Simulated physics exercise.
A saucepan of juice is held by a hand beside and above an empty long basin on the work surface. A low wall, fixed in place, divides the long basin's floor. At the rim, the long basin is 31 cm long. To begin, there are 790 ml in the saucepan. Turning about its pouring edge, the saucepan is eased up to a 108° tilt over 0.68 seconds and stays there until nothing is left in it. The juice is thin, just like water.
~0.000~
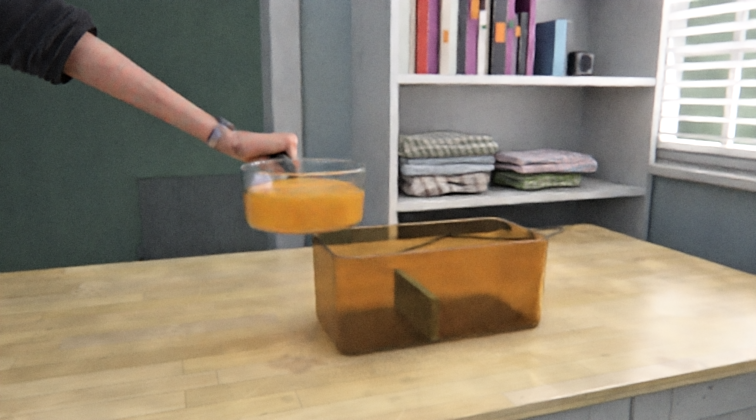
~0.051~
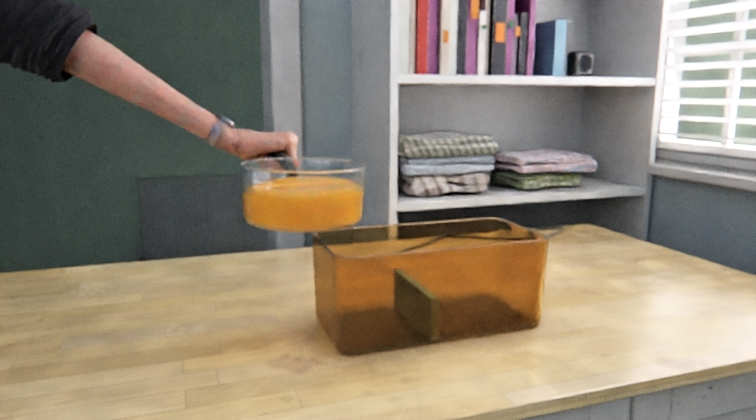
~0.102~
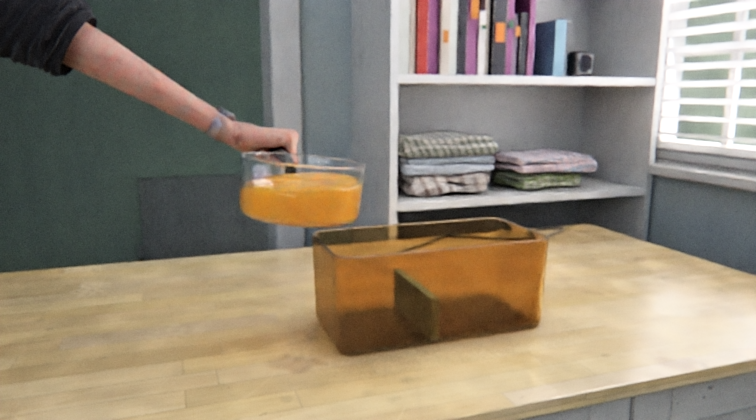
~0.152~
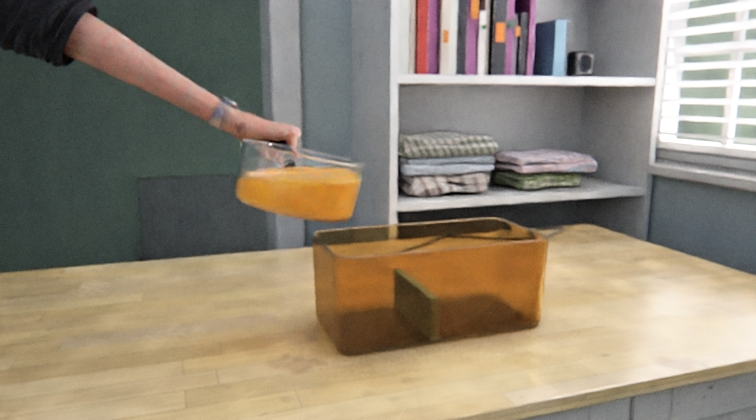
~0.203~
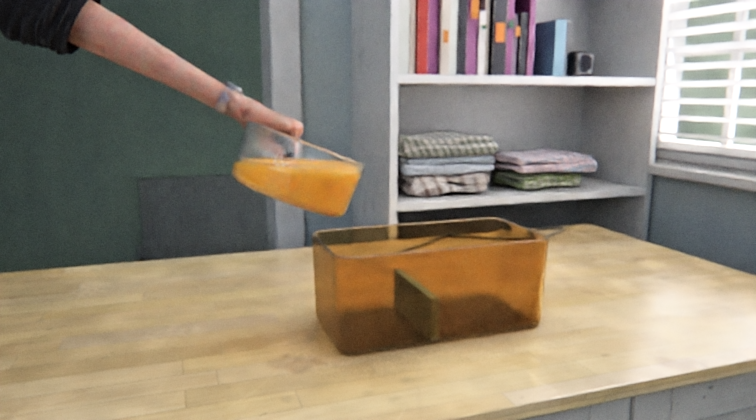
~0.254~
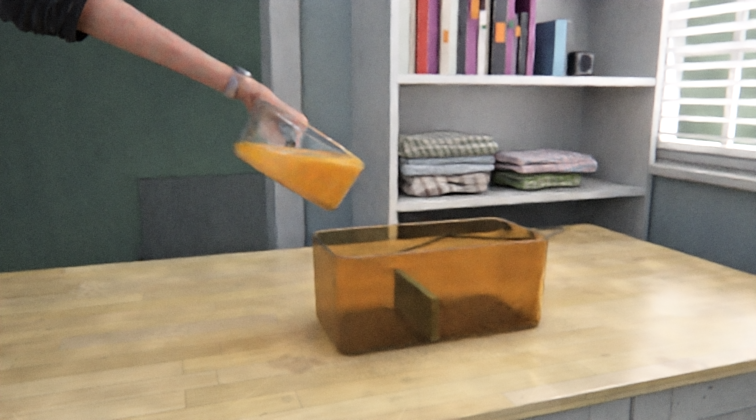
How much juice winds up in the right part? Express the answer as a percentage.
About 76 per cent.
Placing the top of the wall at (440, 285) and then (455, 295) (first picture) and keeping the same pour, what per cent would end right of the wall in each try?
In order, 45 and 20 per cent.
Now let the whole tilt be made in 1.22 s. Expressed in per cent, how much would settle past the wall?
Roughly 85 %.
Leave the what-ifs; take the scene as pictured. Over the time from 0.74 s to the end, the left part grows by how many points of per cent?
16 %.
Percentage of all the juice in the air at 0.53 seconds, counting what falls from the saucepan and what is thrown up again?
It comes to about 56 percent.
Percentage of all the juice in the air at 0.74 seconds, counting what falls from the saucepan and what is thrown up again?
It comes to some 10 percent of the total.
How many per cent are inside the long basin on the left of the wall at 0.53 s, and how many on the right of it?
Left roughly 4, right roughly 4.
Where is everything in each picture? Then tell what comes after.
Tilt 0°; pouring edge (361, 165); surface from (245, 190) to (358, 184); the long basin's rim runs from (323, 245) to (523, 229); the wall's top is at (415, 284), in the first frame.
Tilt 1°; pouring edge (361, 165); surface from (244, 189) to (358, 182), in the second frame.
Tilt 6°; pouring edge (361, 165); surface from (242, 185) to (357, 177), in the third frame.
Tilt 13°; pouring edge (361, 166); surface from (240, 176) to (355, 172), in the fourth frame.
Tilt 22°; pouring edge (360, 166); surface from (235, 162) to (356, 166), in the fifth frame.
Tilt 33°; pouring edge (360, 166); surface from (235, 144) to (359, 159), in the sixth frame.
Then, 0.53 s in, the tilt is 96° and 37 per cent is still to pour, 4 is left of the wall and 4 right of it.
Then, 0.74 s in, the tilt is 108° and 3 per cent is still to pour, 5 is left of the wall and 81 right of it.
Then, 0.95 s in, the tilt is 108° and 0 per cent is still to pour, 14 is left of the wall and 73 right of it.
Then, 1.18 s in, the tilt is 108° and 0 per cent is still to pour, 21 is left of the wall and 75 right of it.
Finally, 21 per cent lies left of the wall, 76 right of it and 3 outside.
